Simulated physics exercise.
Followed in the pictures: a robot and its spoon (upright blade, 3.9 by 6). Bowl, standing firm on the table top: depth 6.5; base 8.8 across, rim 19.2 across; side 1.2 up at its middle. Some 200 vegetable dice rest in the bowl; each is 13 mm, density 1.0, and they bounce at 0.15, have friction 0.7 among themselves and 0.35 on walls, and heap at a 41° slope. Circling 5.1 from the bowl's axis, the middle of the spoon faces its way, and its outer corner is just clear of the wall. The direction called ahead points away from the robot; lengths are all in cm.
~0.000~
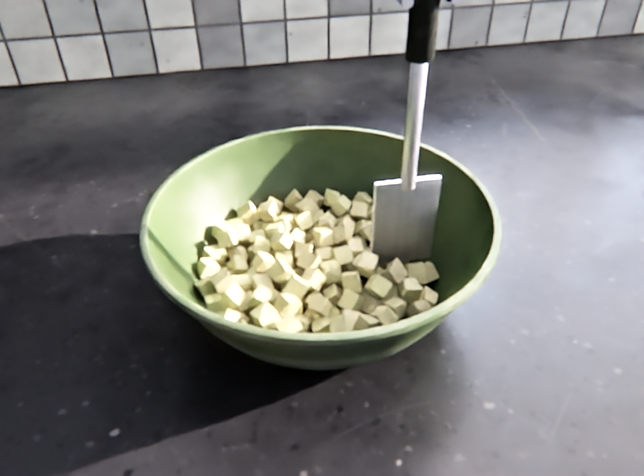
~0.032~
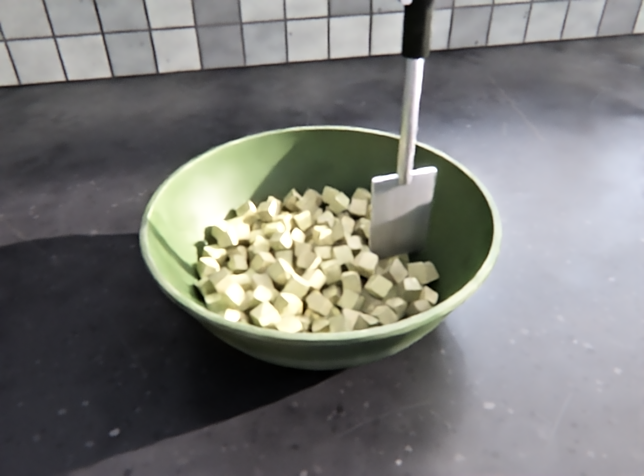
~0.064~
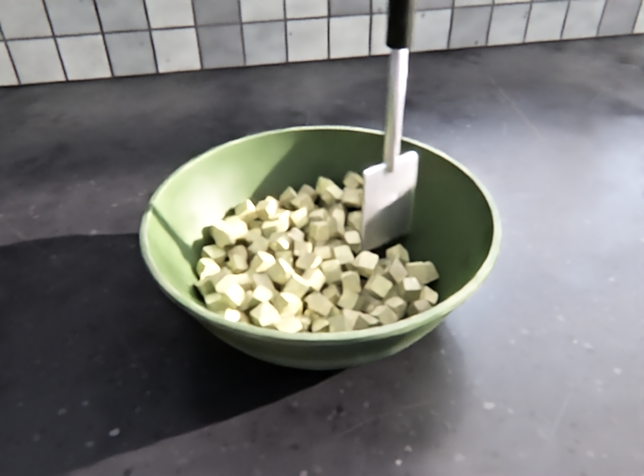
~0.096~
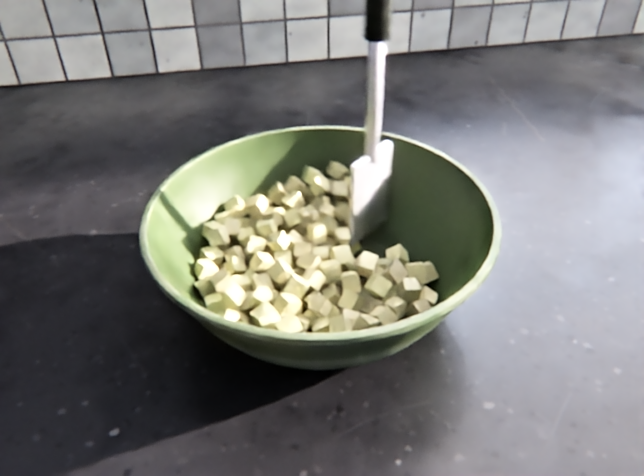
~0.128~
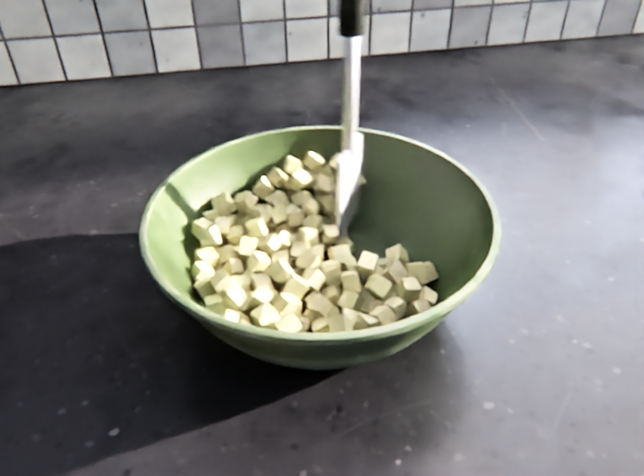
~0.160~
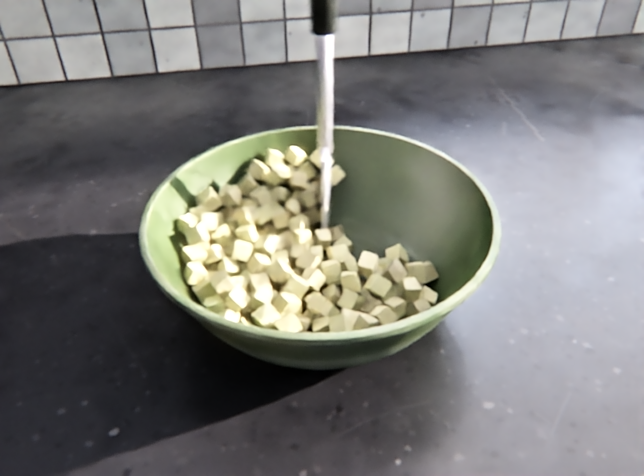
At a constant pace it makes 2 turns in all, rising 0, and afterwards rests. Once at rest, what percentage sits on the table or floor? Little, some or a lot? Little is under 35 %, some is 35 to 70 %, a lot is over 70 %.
Little.
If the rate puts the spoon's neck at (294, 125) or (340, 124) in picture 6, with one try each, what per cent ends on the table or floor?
Near 35 per cent for the first, near 20 per cent for the second.
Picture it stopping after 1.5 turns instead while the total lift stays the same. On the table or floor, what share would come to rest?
Close to 20 in a hundred.
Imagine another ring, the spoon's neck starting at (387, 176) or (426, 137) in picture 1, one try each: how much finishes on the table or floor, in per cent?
Roughly 10 % and 20 %.
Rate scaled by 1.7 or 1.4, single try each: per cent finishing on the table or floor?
50 % and 45 %.
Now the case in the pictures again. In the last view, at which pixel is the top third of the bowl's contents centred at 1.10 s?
About (328, 305).
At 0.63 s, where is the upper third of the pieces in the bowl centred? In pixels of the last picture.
About (422, 211) in the last picture.
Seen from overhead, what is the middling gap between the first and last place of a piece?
Around 7 cm.
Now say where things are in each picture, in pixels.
The first frame shows the spoon neck at (410, 157), 0° round; upper third of the load around (303, 264), from x 210 to 425, top at y 200; 204 in the bowl.
The second frame shows the spoon neck at (406, 151), 7° round; upper third of the load around (303, 263), from x 205 to 425, top at y 195.
The third frame shows the spoon neck at (392, 140), 24° round; upper third of the load around (303, 256), from x 205 to 425, top at y 180.
The fourth frame shows the spoon neck at (373, 131), 41° round; upper third of the load around (299, 242), from x 205 to 425, top at y 170.
The fifth frame shows the spoon neck at (350, 125), 58° round; upper third of the load around (293, 236), from x 200 to 425, top at y 160.
The sixth frame shows the spoon neck at (325, 123), 76° round; upper third of the load around (268, 225), from x 190 to 425, top at y 155; 204 in the bowl.
After 0.63 s, 329° round, highest piece 7 above the table; 189 in the bowl, 14 on the table or floor, 1 in flight or on the tool.
After 1.10 s, 222° round, highest piece 8 above the table; 166 in the bowl, 33 on the table or floor, 5 in flight or on the tool.
After 1.53 s, 0° round, highest piece 7 above the table; 155 in the bowl, 49 on the table or floor.
After 2.23 s, 0° round, highest piece 7 above the table; 155 in the bowl, 49 on the table or floor.
In the end, 155 in the bowl, 49 on the table or floor. That is 24 % on the table or floor.
